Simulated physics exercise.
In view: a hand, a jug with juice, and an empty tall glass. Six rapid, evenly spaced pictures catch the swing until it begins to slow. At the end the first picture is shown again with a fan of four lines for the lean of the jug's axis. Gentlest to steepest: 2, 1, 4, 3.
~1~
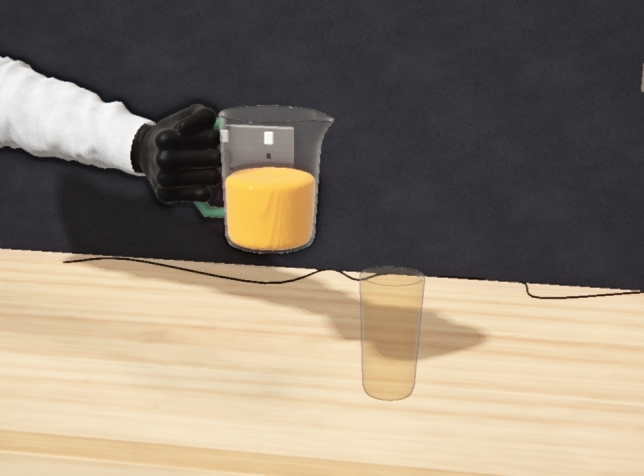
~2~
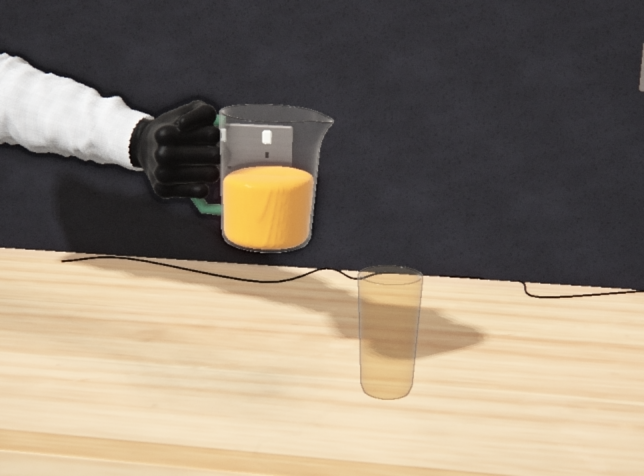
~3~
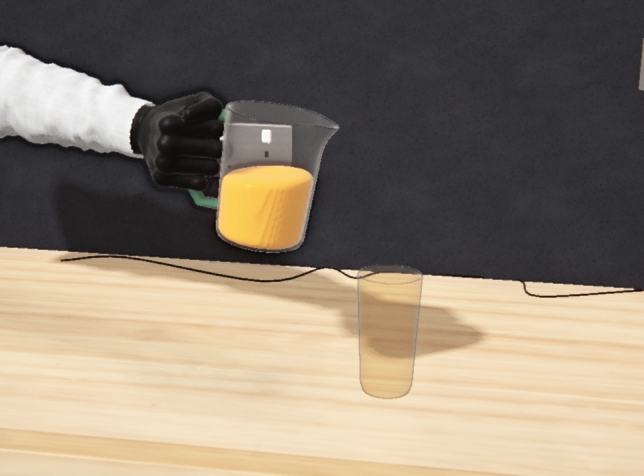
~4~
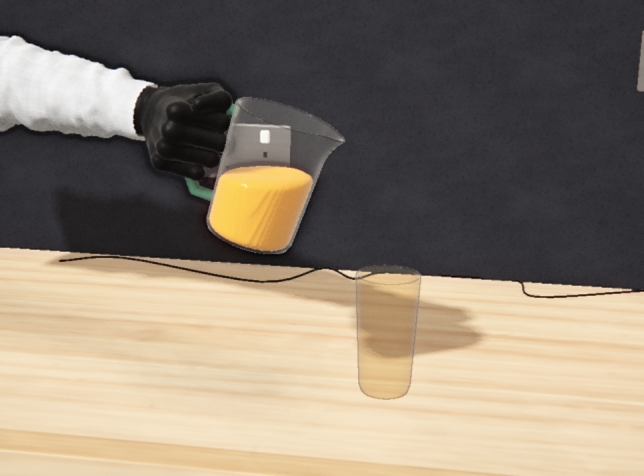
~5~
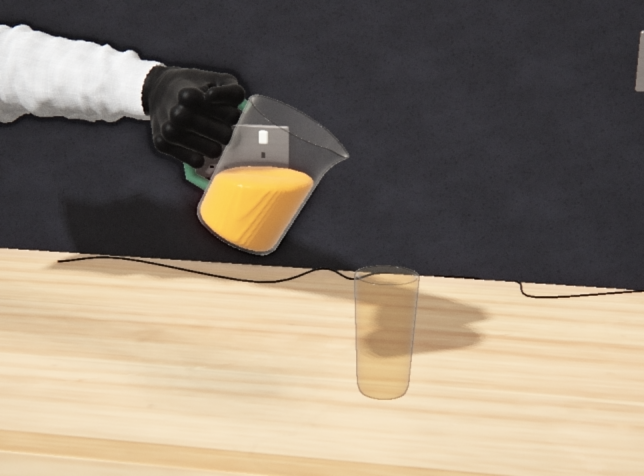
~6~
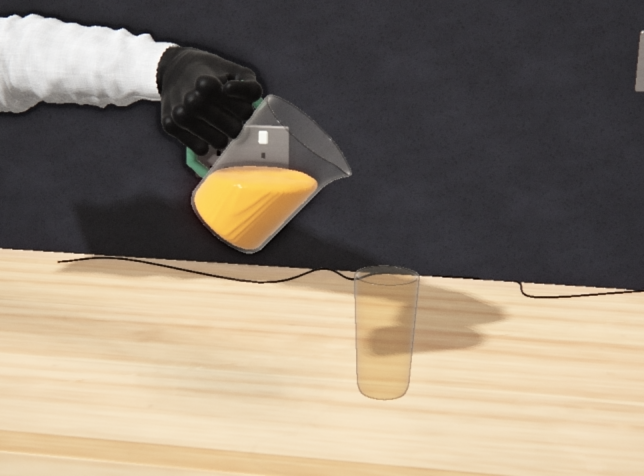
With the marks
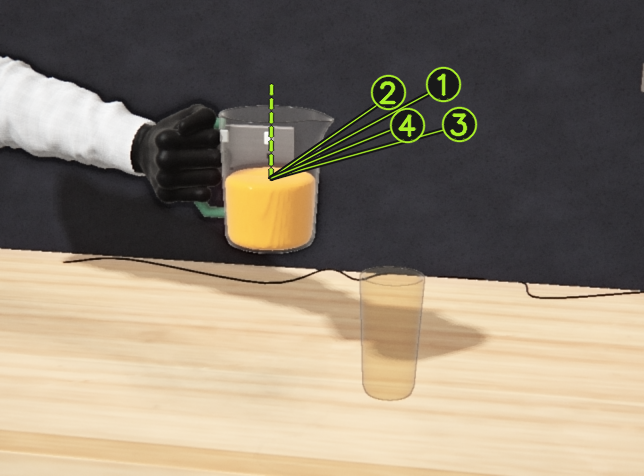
At a pale wooden table against a dark backdrop, a black-gloved hand holds a clear jug of orange juice upright, above and left of an empty tall glass. The hand gradually tilts the jug to the right, its lip lowering while the juice stays inside and the glass remains still.
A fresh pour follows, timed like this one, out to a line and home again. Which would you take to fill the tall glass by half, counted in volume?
The answer is tilt 3.
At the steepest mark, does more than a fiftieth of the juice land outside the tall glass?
No.
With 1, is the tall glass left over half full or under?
Under half.
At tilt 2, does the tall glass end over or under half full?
Under half.
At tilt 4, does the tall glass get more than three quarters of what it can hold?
No, less.
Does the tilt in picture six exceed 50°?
No, it does not.
On the marked copy, 1 at (428, 93); 2 at (376, 105); 3 at (443, 130); 4 at (390, 130).
With 1, the tall glass ends with about 14 % of what it can hold.
With 2, the tall glass ends with about 4 % of what it can hold.
With 3, the tall glass ends with about 49 % of what it can hold.
With 4, the tall glass ends with about 30 % of what it can hold.
